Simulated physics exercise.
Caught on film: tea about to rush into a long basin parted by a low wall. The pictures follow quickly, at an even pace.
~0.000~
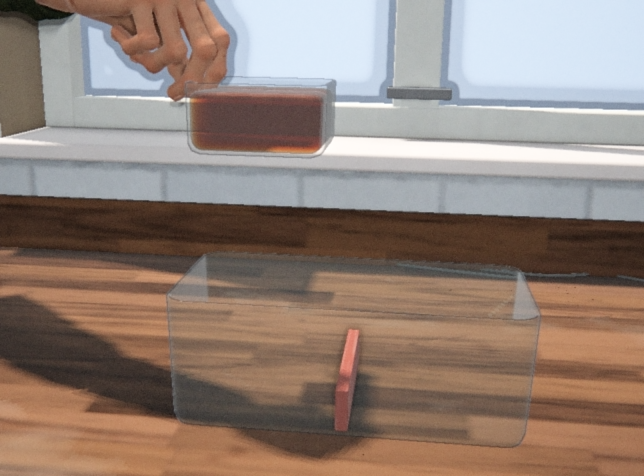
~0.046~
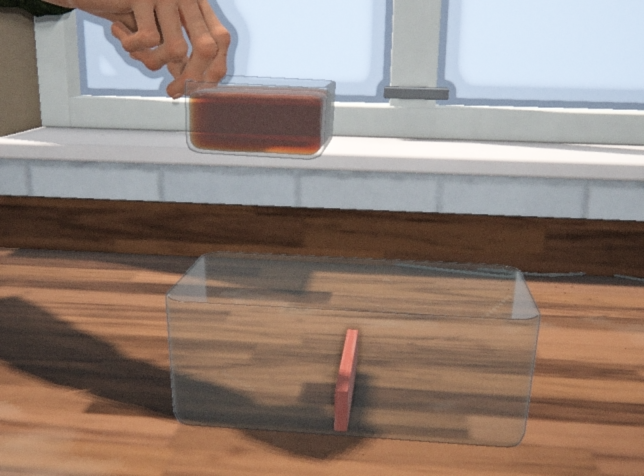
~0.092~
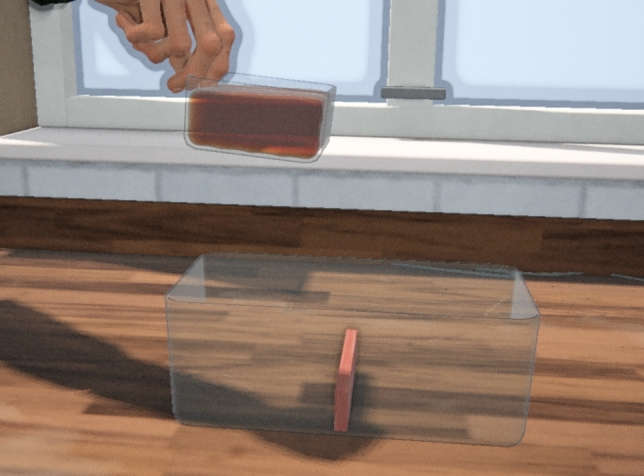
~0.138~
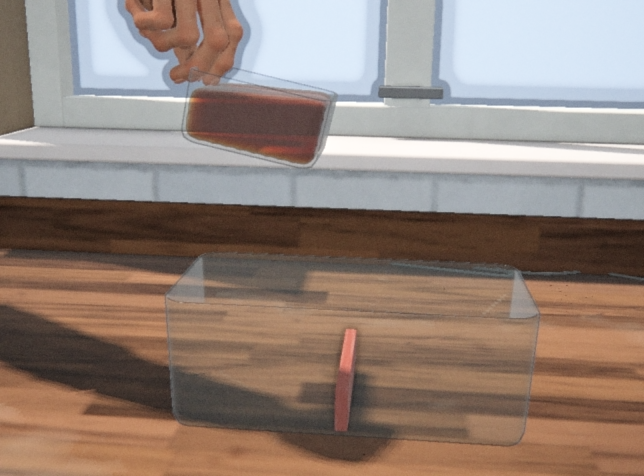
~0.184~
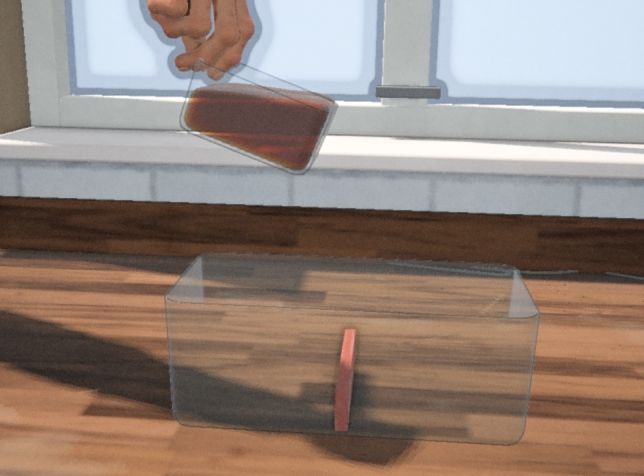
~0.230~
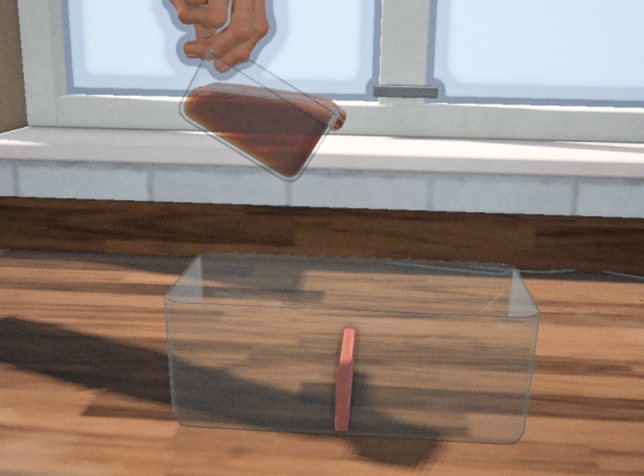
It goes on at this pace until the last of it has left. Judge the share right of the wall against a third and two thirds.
It comes to more than two thirds.
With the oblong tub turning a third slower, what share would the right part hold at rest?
Roughly 80 in a hundred.
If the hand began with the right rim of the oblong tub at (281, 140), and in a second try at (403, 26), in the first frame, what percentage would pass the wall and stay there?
Roughly 40 per cent, and 80 per cent.
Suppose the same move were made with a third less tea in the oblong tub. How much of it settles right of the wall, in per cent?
It comes to 75 per cent or so.
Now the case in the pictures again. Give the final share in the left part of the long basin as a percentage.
Roughly 20 in a hundred.
A moment on, the oblong tub is tipped on its side and 23 per cent is still to pour, 0 is left of the wall and 25 right of it.
Next, the oblong tub is tipped on its side and 7 per cent is still to pour, 6 is left of the wall and 80 right of it.
Then the oblong tub is tipped on its side and 2 per cent is still to pour, 14 is left of the wall and 80 right of it.
Later the oblong tub is tipped on its side and 1 per cent is still to pour, 17 is left of the wall and 80 right of it.
Finally, 18 per cent lies left of the wall, 80 right of it and 1 outside.
